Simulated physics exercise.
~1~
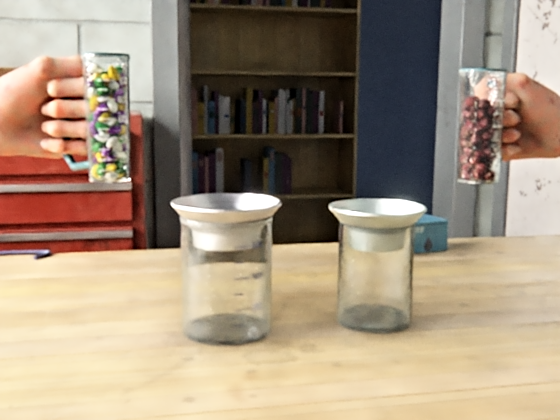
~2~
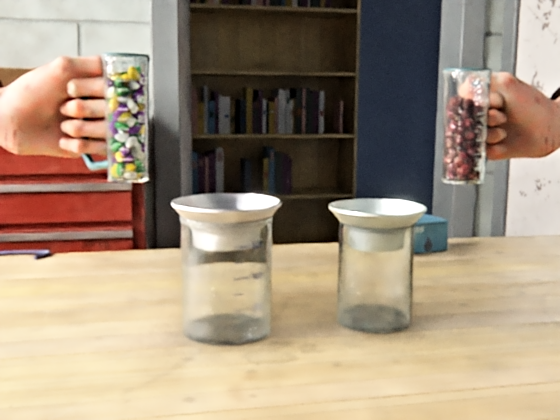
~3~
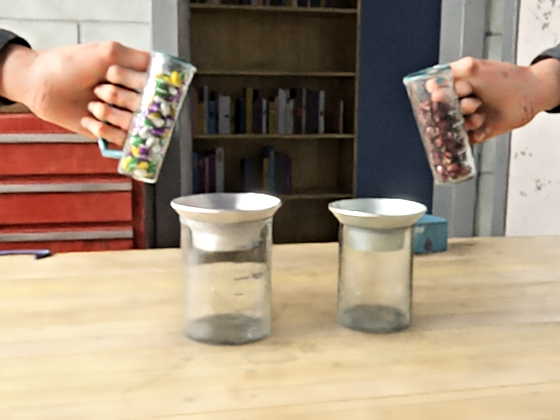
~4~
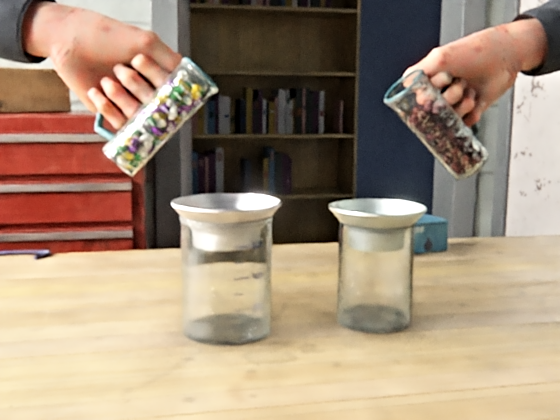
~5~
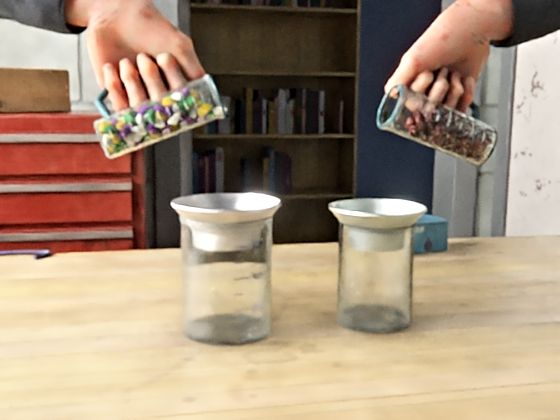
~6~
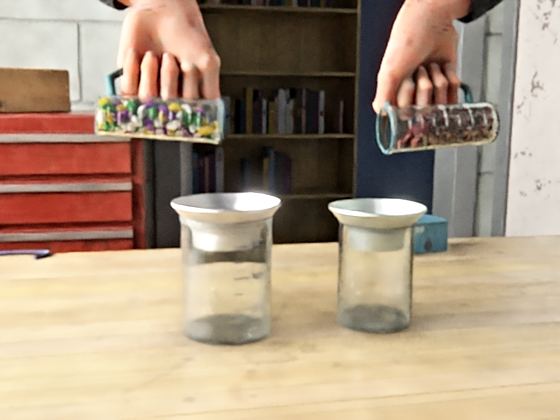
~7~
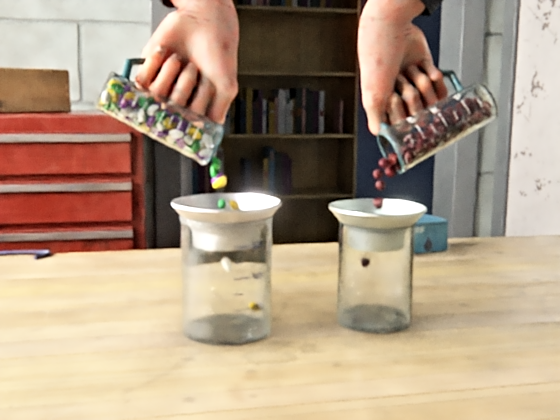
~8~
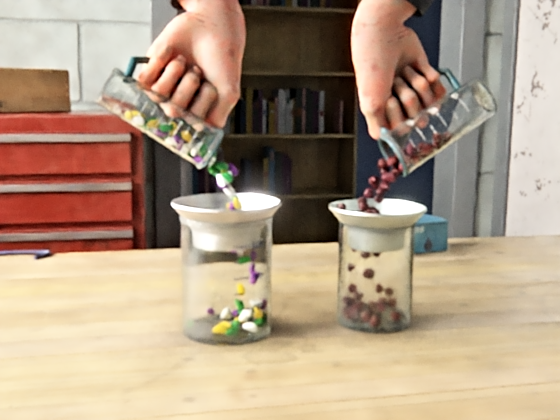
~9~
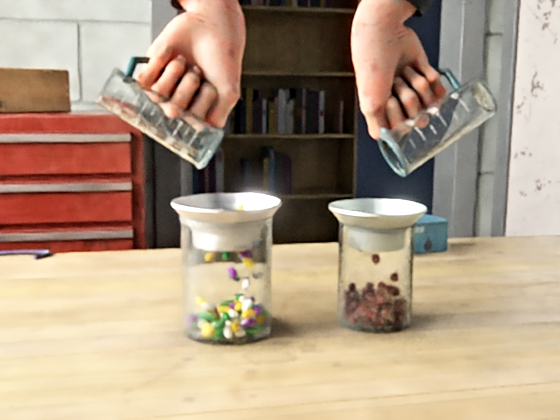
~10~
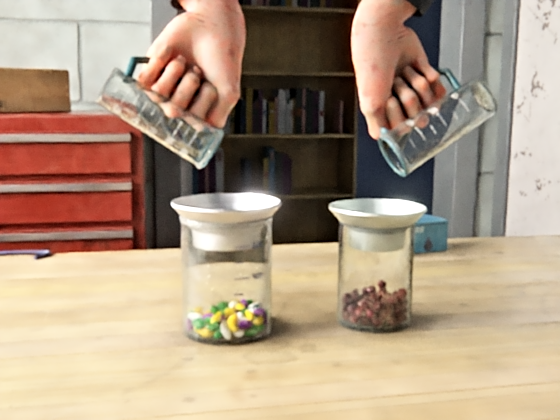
Two hands tipped clear cups over funnels on two glass jars, pouring small multicoloured pieces into the left one and dark red ones into the right, until both cups were empty and everything had dropped through to the bottoms of the jars.
